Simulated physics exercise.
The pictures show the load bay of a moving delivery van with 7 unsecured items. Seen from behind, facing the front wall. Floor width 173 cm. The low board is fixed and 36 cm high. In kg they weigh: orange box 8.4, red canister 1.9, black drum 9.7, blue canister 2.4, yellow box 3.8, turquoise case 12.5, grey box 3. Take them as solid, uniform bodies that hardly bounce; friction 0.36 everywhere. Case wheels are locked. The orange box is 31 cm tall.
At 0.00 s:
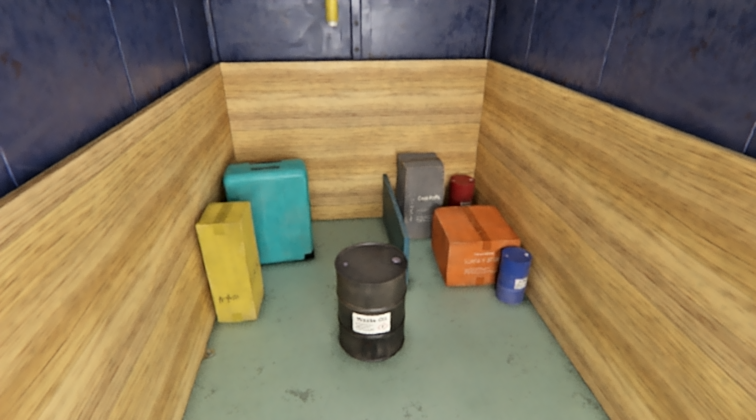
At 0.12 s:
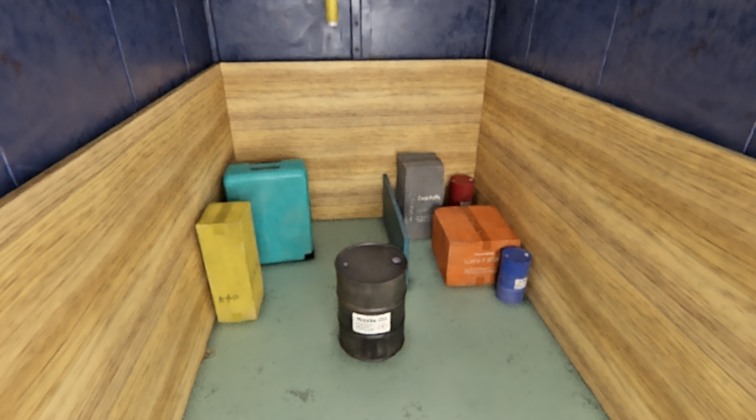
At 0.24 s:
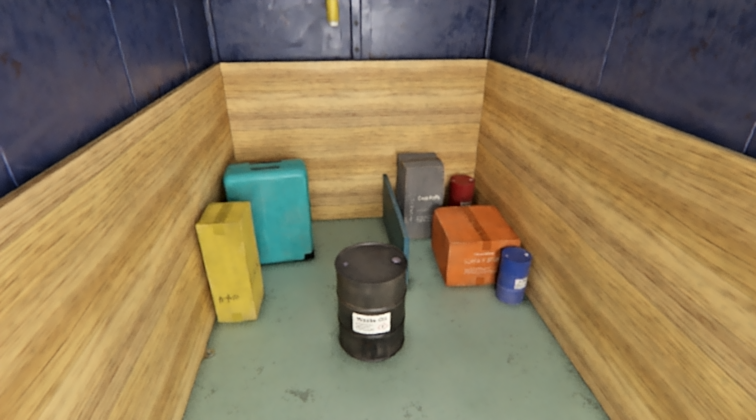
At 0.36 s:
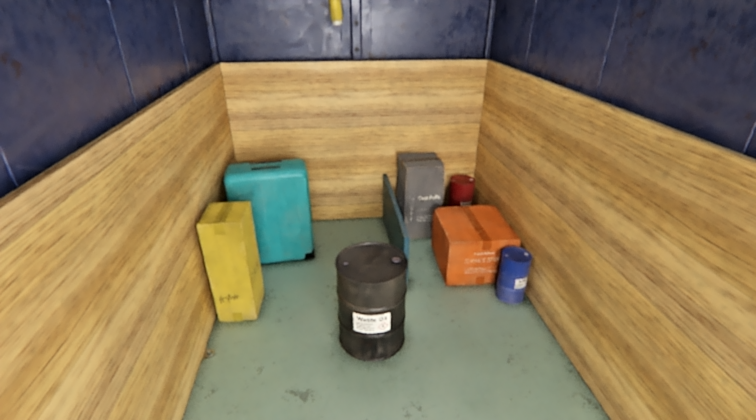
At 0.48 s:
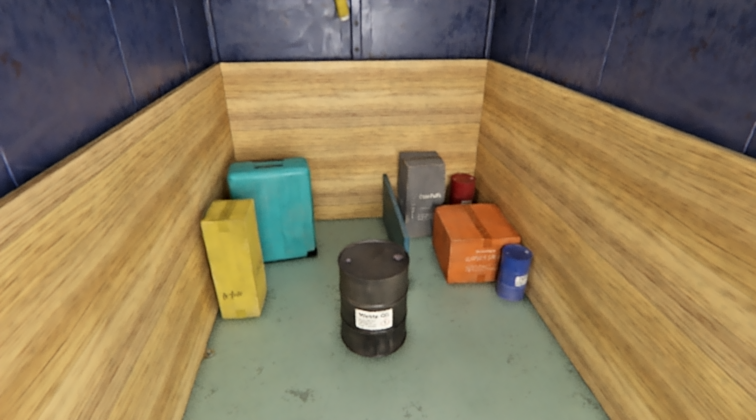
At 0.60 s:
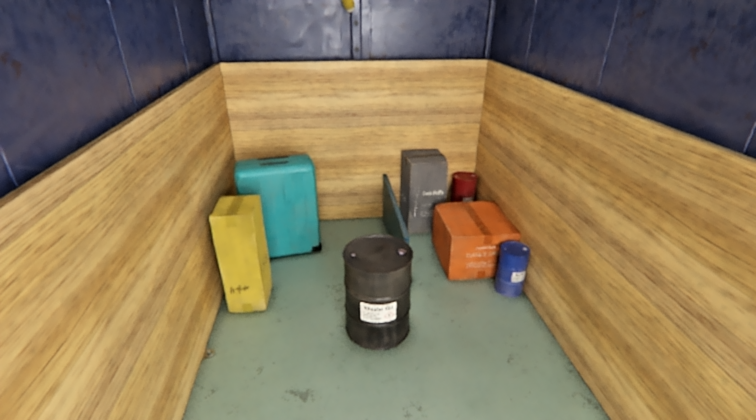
The clip shows seven boxes, drums and cases standing still in a wood-panelled load bay, then the turquoise case, yellow box, black drum and others shift slightly forwards and to the right across the floor, all staying upright.
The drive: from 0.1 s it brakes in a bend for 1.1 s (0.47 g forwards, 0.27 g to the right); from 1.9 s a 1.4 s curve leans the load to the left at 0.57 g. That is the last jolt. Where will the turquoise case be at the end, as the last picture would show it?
The turquoise case comes to rest near (272, 191).
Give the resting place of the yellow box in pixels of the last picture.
At about (273, 208).
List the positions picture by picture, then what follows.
The first frame shows smooth; turquoise case (272, 213); orange box (471, 244).
The second frame shows smooth; black drum (372, 301); blue canister (513, 276).
The third frame shows push 0.26 g forwards, 0.15 g right; yellow box (234, 263); grey box (419, 196).
The fourth frame shows push 0.47 g forwards, 0.27 g right; orange box (472, 243); red canister (460, 202).
The fifth frame shows push 0.47 g forwards, 0.27 g right; black drum (374, 297) shifted 3 cm; blue canister (513, 273) shifted 3 cm.
The sixth frame shows push 0.47 g forwards, 0.27 g right; turquoise case (279, 208) shifted 8 cm; yellow box (244, 255) shifted 8 cm.
Around 0.90 s, push 0.47 g forwards, 0.27 g right; turquoise case shifted 32 cm near (300, 193); yellow box shifted 33 cm; black drum shifted 24 cm.
Around 2.40 s, push 0.57 g left; turquoise case shifted 36 cm near (293, 190); yellow box at 13° to upright; blue canister shifted 24 cm.
Around 2.60 s, push 0.57 g left; turquoise case shifted 34 cm near (272, 191); yellow box at 38° to upright; blue canister shifted 34 cm.
Finally (3.9 s), on their side or leaning hard in the load bay, yellow box; not toppled but over 15 cm from the start, orange box, red canister, black drum, blue canister and turquoise case; the last one still in place (within 15 cm). In the last view, turquoise case near (272, 191).
